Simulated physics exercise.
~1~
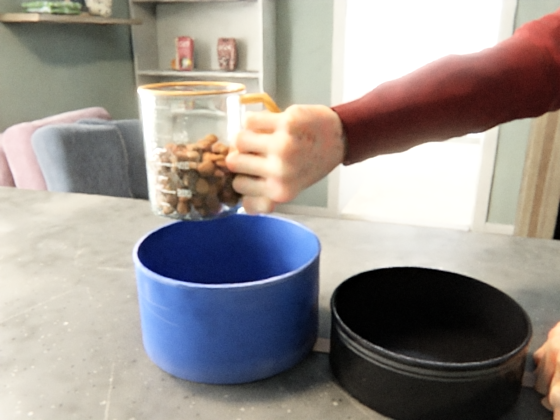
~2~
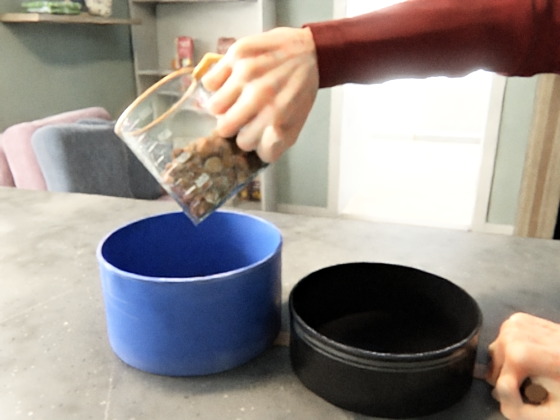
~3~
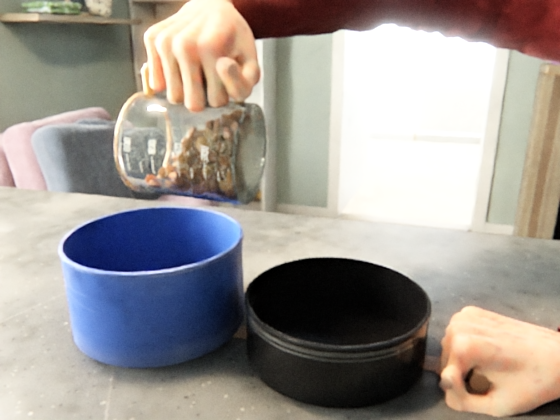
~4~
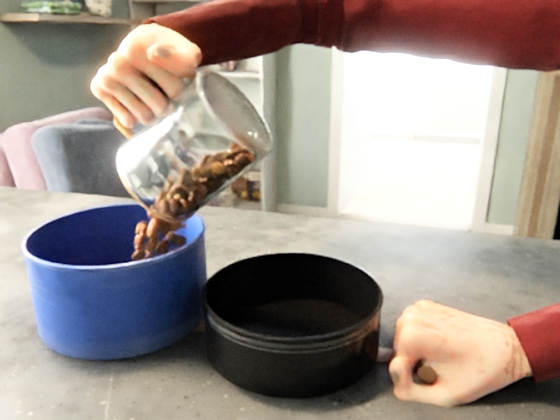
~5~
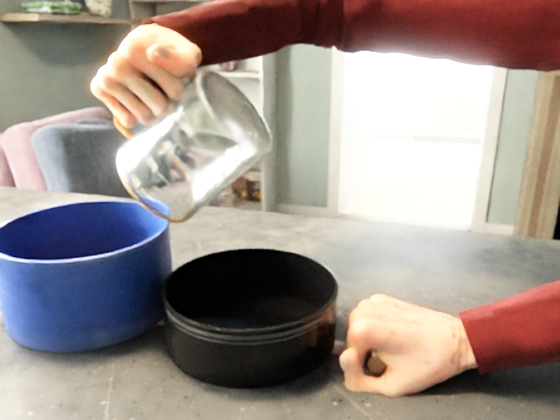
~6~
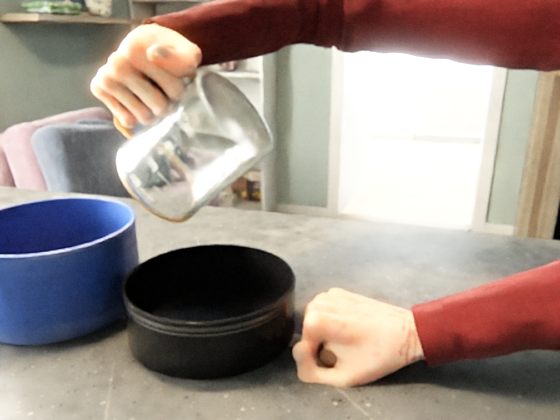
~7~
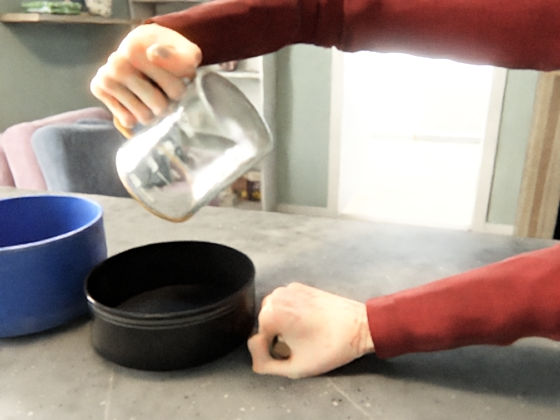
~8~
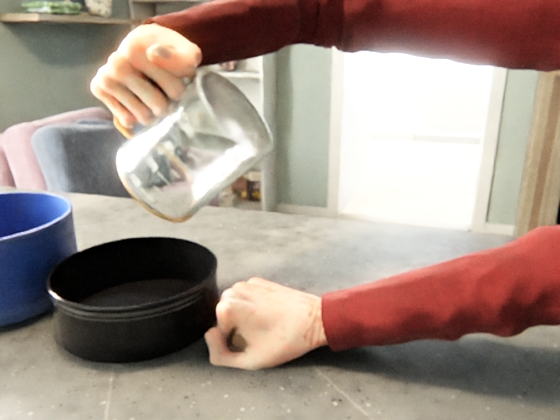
Hand tipping brown kibble from a clear jug into a blue pot as another hand slides both pots left, emptying the jug.
